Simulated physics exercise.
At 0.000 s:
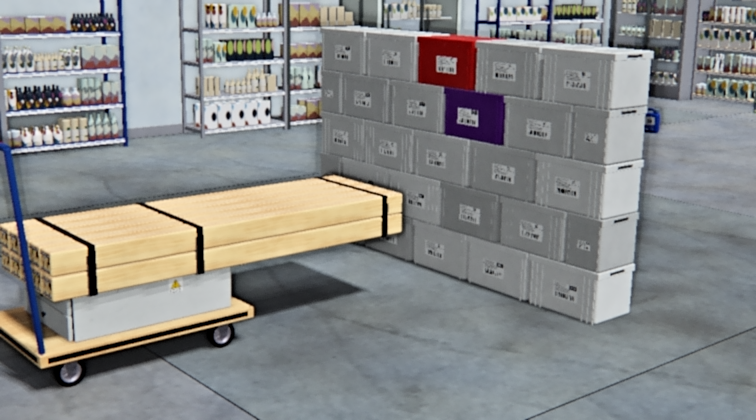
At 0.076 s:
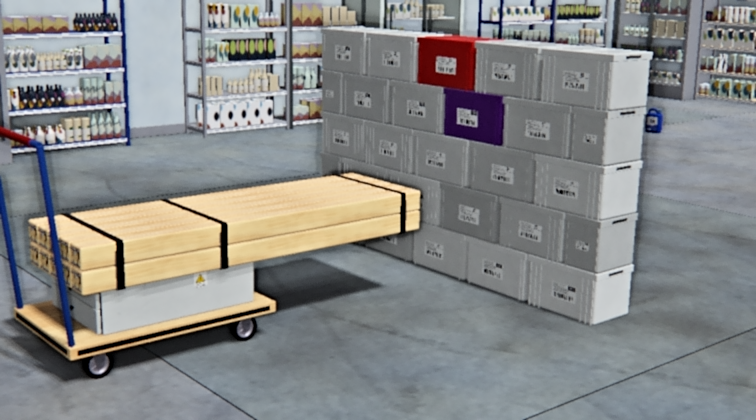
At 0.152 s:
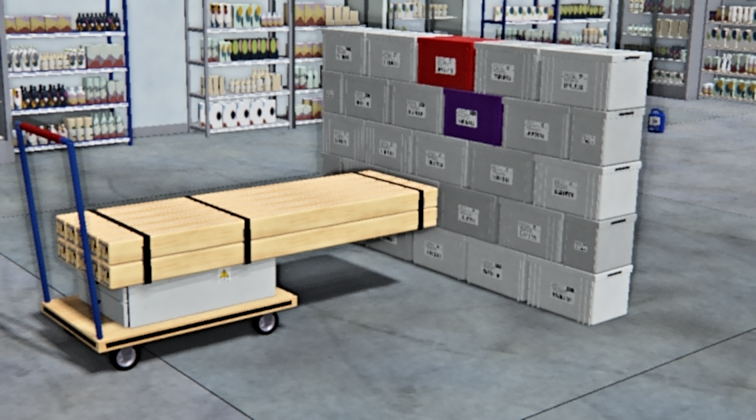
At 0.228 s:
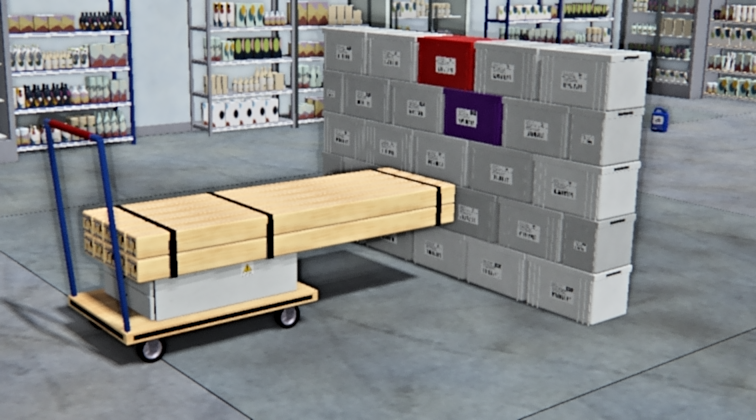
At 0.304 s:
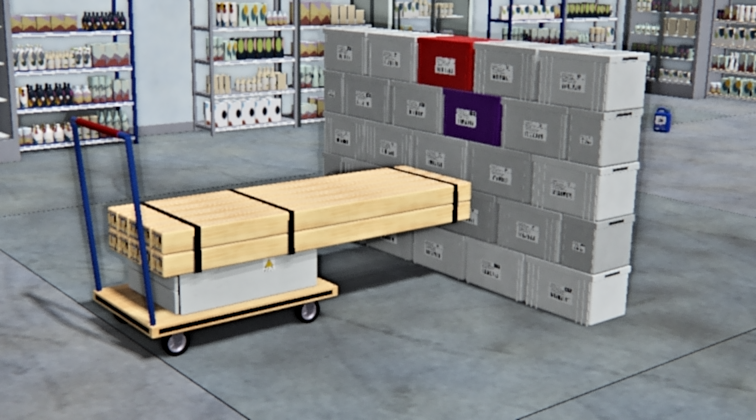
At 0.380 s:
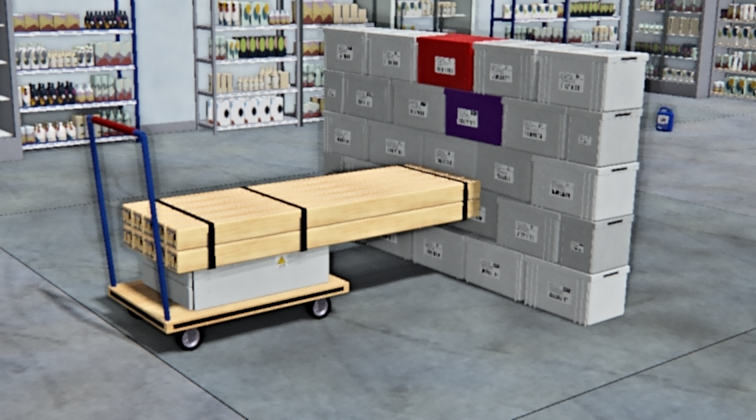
A trolley loaded with strapped timber rolls right and its beams push into stacked grey totes.
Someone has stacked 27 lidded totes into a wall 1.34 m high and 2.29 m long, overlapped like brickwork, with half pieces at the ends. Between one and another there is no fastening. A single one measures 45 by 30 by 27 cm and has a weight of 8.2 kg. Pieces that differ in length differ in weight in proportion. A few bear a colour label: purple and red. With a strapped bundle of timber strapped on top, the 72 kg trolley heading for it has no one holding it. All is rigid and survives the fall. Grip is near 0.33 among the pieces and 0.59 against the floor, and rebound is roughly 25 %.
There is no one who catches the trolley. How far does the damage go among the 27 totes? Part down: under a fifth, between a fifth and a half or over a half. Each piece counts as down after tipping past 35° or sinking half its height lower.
Below a fifth.
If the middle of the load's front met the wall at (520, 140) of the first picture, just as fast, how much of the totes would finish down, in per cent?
30 percent.
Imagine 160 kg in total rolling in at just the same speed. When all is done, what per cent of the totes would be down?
I'd guess something like 50 per cent of them end down.
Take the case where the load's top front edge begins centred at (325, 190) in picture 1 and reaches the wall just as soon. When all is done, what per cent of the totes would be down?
Then around 40 percent of them.
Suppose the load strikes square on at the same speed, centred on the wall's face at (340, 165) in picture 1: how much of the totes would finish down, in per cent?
I'd put it at around 40 percent.
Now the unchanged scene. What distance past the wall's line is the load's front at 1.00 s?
At that time it's around 15 cm.
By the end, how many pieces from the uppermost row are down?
Top row tally: 0.
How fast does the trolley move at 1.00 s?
0.1 m/s.
After 0.44 s, load 10 cm past the wall's line, still rolling; none of the 27 totes down, 7 disturbed; purple tote 39 mm from its place.
After 0.48 s, load 13 cm past the wall's line, still rolling; none of the 27 totes down, 10 disturbed; red tote 25 mm from its place; purple tote 58 mm from its place.
After 0.60 s, load 16 cm past the wall's line, still rolling; none of the 27 totes down, 13 disturbed; purple tote 10 cm from its place; red tote 7 cm from its place.
After 1.00 s, load 17 cm past the wall's line, still rolling; none of the 27 totes down, 13 disturbed; purple tote 10 cm from its place; red tote 8 cm from its place.
In the end (1.5 s), load 16 cm past the wall's line, stopped; none of the 27 totes down, 13 disturbed; red tote 7 cm from its place; purple tote 10 cm from its place. That is 0 per cent. From the last view, middles, red tote near (470, 62), purple tote near (502, 114).
